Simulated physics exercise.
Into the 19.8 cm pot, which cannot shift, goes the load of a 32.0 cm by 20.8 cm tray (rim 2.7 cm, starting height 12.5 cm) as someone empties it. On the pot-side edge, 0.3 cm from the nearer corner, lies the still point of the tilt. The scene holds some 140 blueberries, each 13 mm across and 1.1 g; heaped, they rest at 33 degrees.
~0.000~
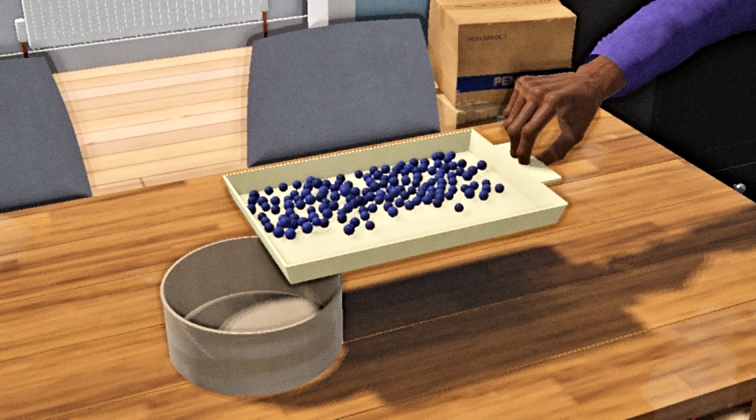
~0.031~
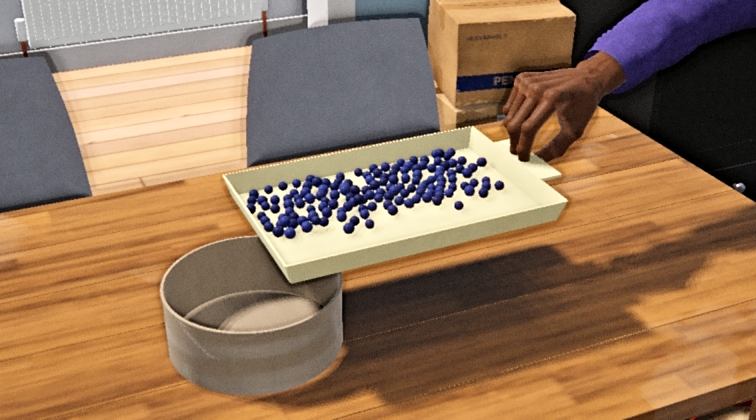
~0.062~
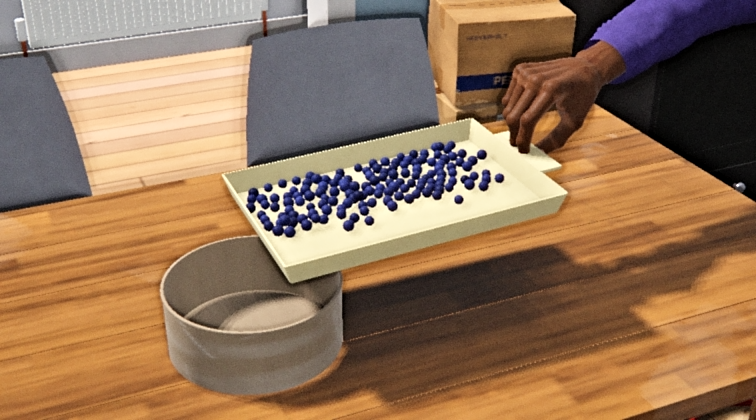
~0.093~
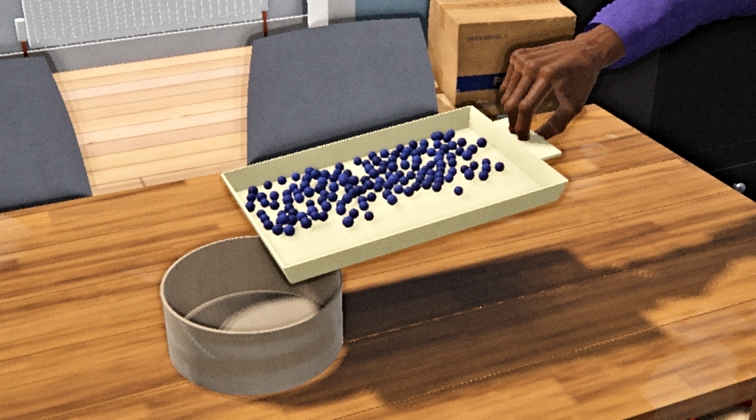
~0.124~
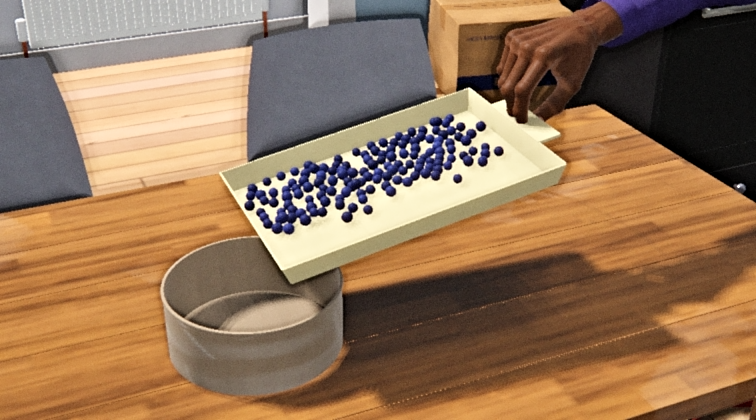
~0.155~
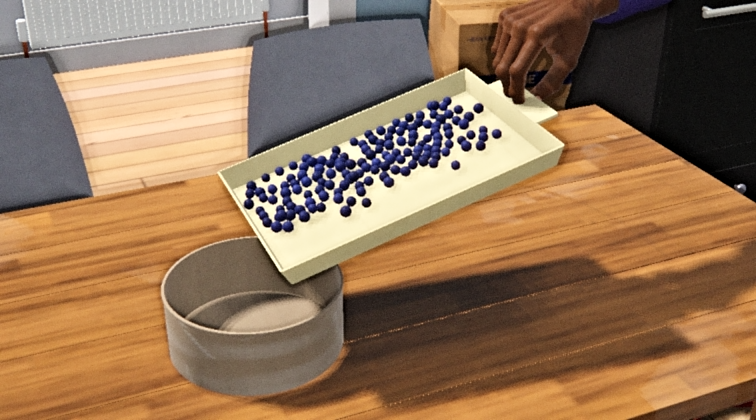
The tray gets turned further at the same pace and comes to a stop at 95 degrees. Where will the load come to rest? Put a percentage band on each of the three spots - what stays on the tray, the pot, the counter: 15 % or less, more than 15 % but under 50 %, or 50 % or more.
Left on the tray: Up to 15 %; pot: 50 % or more; counter: In between.
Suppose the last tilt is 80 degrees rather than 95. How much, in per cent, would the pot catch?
In that case some 55 per cent.
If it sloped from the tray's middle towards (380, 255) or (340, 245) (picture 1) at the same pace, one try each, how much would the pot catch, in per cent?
That would be close to 0 per cent and then close to 5 per cent.
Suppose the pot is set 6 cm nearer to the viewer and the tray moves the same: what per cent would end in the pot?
Around 65 per cent.
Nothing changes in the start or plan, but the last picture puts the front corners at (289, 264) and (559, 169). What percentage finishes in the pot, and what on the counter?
The pot gets 5 and the counter 95.
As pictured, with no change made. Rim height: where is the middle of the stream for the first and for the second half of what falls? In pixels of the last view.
Roughly (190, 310) to start, and after that (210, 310).
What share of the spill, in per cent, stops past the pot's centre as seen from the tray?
Estimate: Roughly 100 per cent of the pieces.
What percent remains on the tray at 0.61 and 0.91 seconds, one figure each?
Estimates: 100; 0.
After 0.43 s, tilt 55 degrees; the tray holds 100 %, the pot 0 %.
Then, at 0.61 s, tilt 82 degrees; the tray holds 100 %, the pot 0 %.
After 0.91 s, tilt 95 degrees; the tray holds 0 %, the pot 60 %.
In the end, at 1.8 s, tray 0 %, pot 60 %, counter 40 %.
